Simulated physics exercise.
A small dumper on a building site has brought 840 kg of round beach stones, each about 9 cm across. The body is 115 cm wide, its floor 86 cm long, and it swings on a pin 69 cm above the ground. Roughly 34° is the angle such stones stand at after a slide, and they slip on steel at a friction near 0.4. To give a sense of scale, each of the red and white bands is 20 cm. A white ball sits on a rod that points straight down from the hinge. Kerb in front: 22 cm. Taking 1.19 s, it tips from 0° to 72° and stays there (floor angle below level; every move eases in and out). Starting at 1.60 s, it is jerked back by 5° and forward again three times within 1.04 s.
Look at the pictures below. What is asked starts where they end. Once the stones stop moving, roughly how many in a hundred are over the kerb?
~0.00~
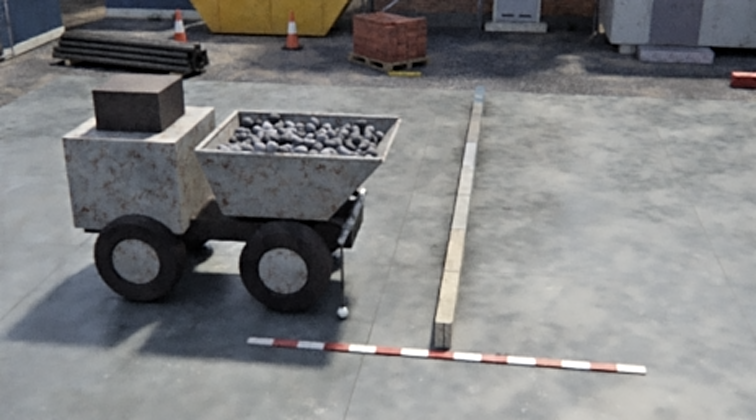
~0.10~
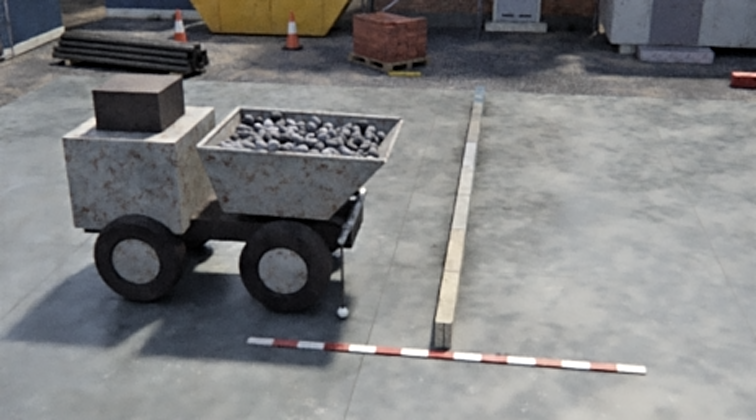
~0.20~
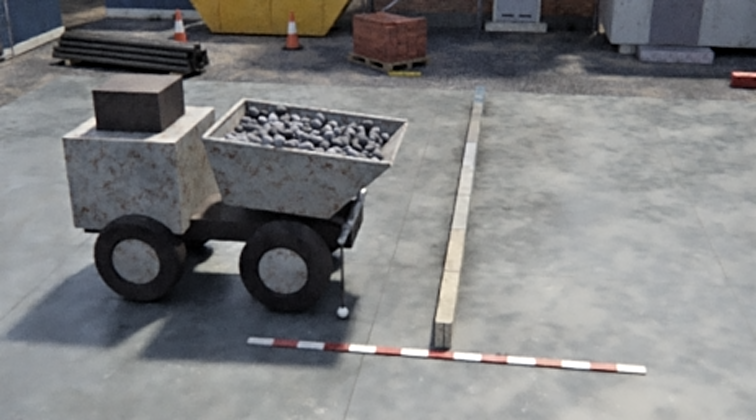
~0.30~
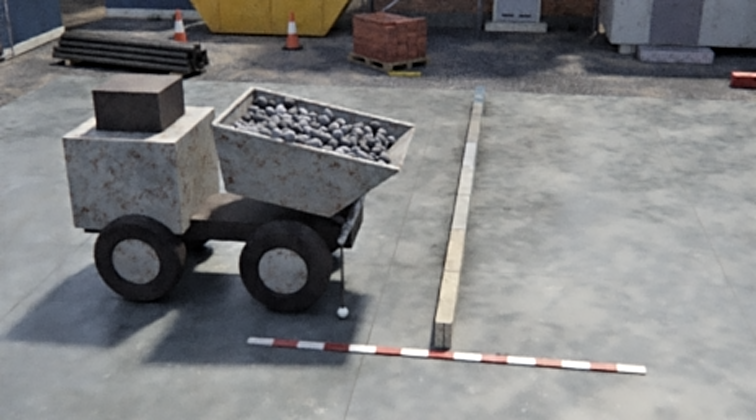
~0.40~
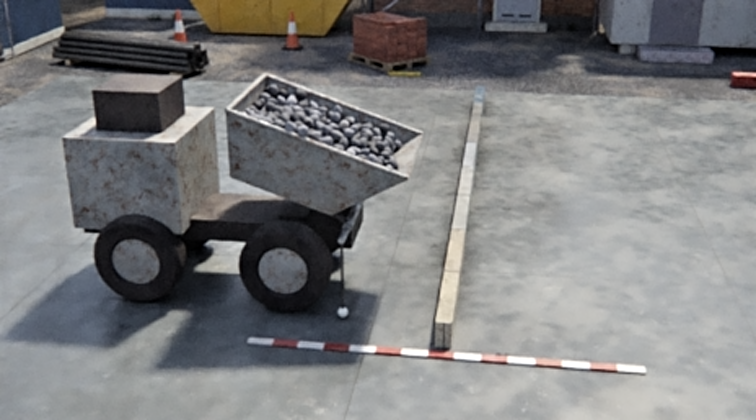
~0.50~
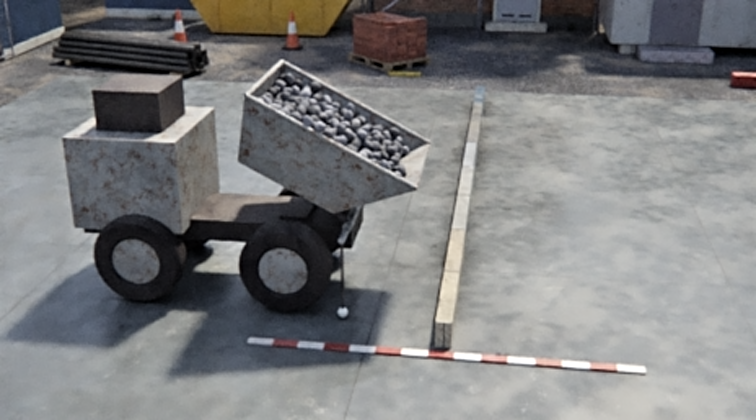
Close to 100 in a hundred.
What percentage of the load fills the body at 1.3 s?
Around 70 per cent, still inside.
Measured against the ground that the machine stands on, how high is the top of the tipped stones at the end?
The top ends up around 38 cm above the machine's ground.
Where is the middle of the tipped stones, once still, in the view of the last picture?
(526, 287).
After 0.9 s the floor is at 61°; 100 % in the body; the foremost stones are at (436, 196).
After 1.3 s the floor is at 72°; 72 % in the body, 3 % on this side of the kerb, 25 % over the kerb; the foremost stones are at (510, 290).
After 3.1 s the floor is at 72°; 0 % in the body, 1 % on this side of the kerb, 99 % over the kerb; the foremost stones are past the picture's edge.
After 5.9 s the floor is at 72°; 0 % in the body, 1 % on this side of the kerb, 99 % over the kerb; the foremost stones are past the picture's edge.
